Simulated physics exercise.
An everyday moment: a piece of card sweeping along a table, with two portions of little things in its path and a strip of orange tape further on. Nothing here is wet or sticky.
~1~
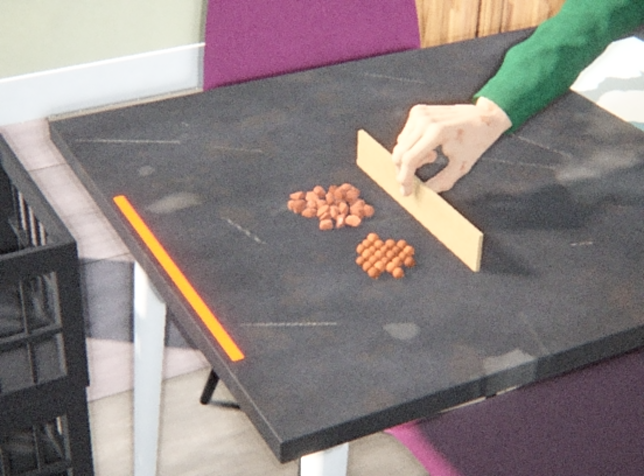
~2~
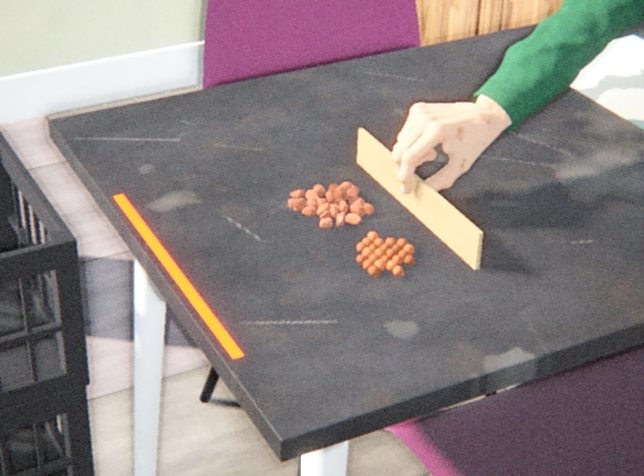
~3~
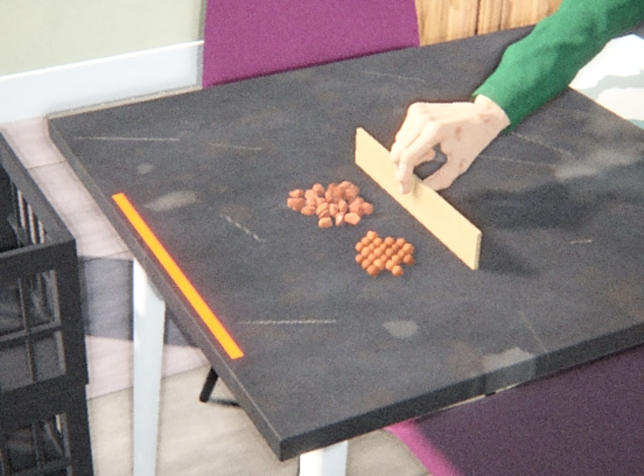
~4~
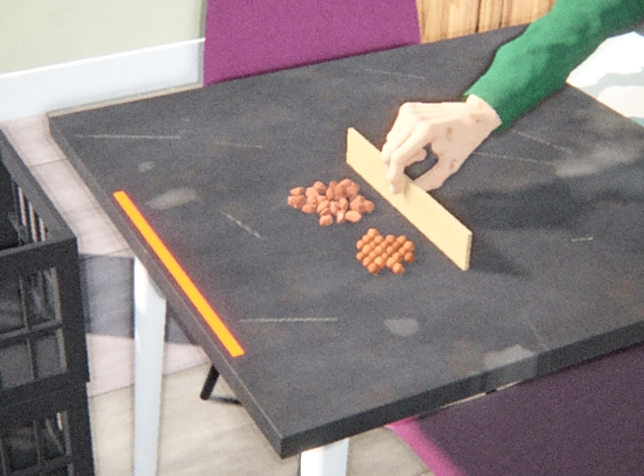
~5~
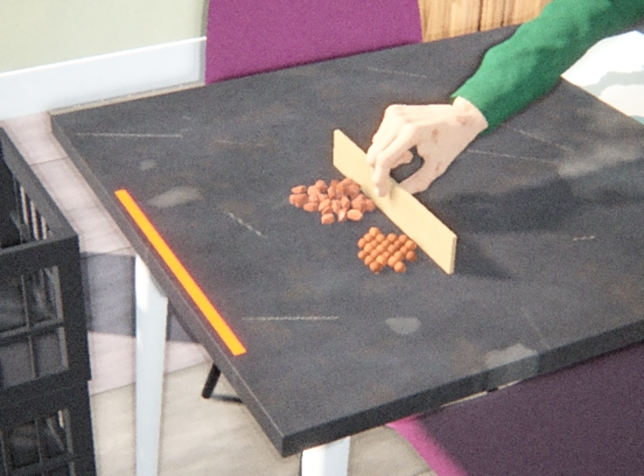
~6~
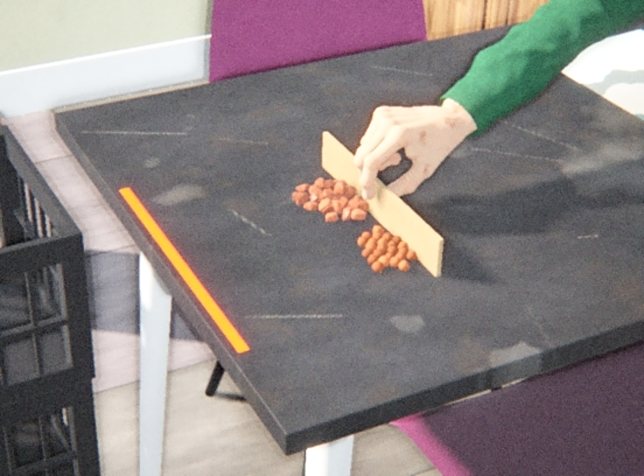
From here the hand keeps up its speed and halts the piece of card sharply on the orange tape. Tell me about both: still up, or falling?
Front lot: It partly drops off. Back lot: It partly drops off.
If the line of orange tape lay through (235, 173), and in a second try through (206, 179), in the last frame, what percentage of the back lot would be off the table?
In turn 0 and 0 in a hundred.
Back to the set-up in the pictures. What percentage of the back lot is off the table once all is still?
Roughly 100 in a hundred.
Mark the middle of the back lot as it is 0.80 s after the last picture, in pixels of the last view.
Near (243, 221).
Then, 0.80 s after the last picture, piece of card still moving, near (278, 207); front lot all on the table, its front near (272, 278); back lot all on the table, its front near (218, 225).
Then, 1.63 s after the last picture, piece of card stopped at the orange tape; front lot about two thirds over the edge; back lot about two thirds over the edge.
Then, 1.91 s after the last picture, piece of card stopped at the orange tape; front lot about two thirds over the edge; back lot nearly all over the edge.
At rest, piece of card stopped at the orange tape; front lot about two thirds over the edge; back lot nearly all over the edge.
